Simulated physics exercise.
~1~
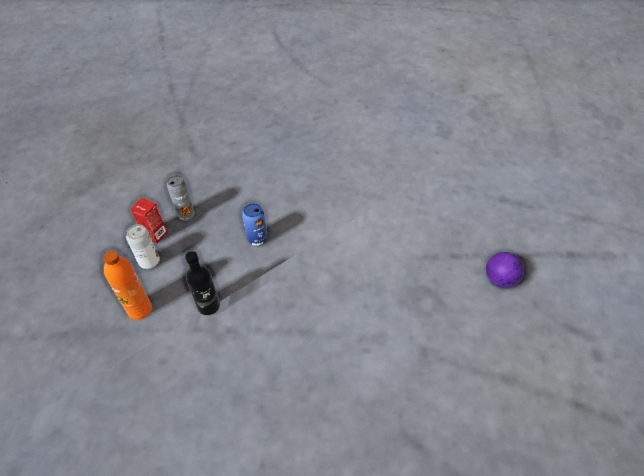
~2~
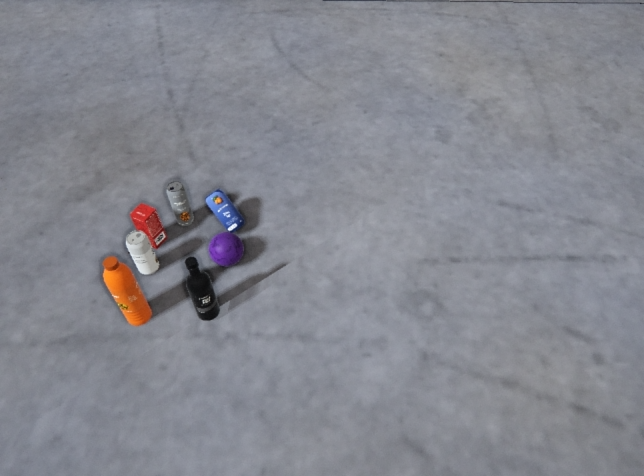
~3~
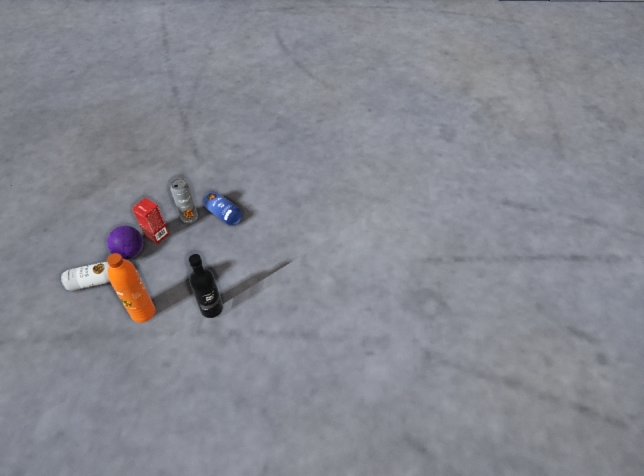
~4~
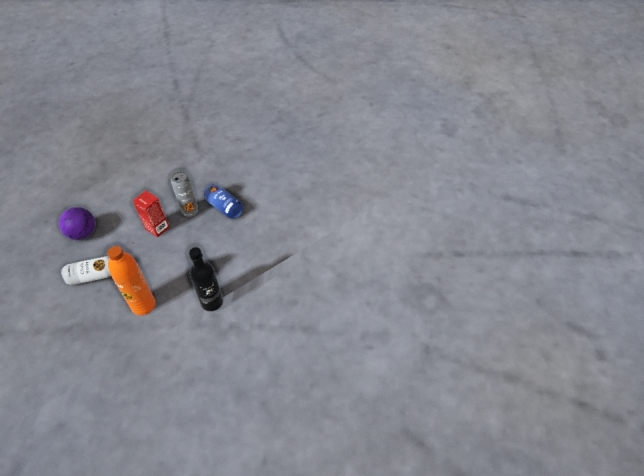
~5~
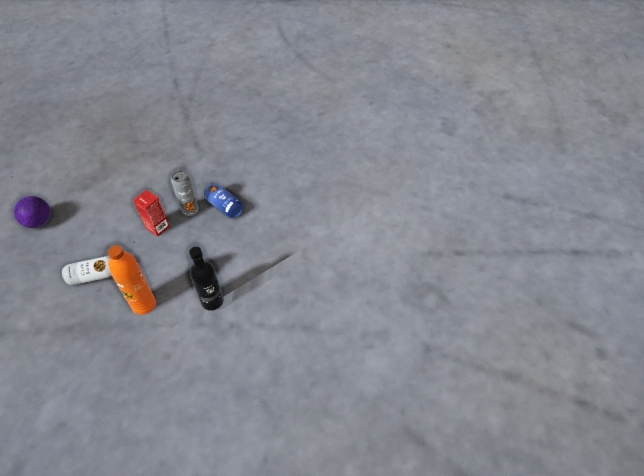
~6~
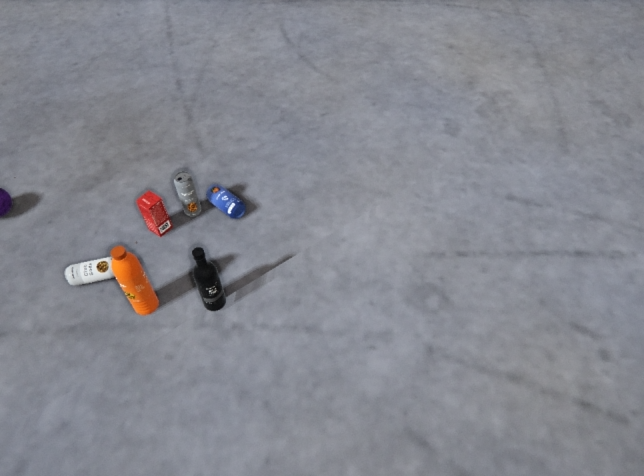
On a grey floor, a purple ball rolls left, topples the blue and white cans, and exits.
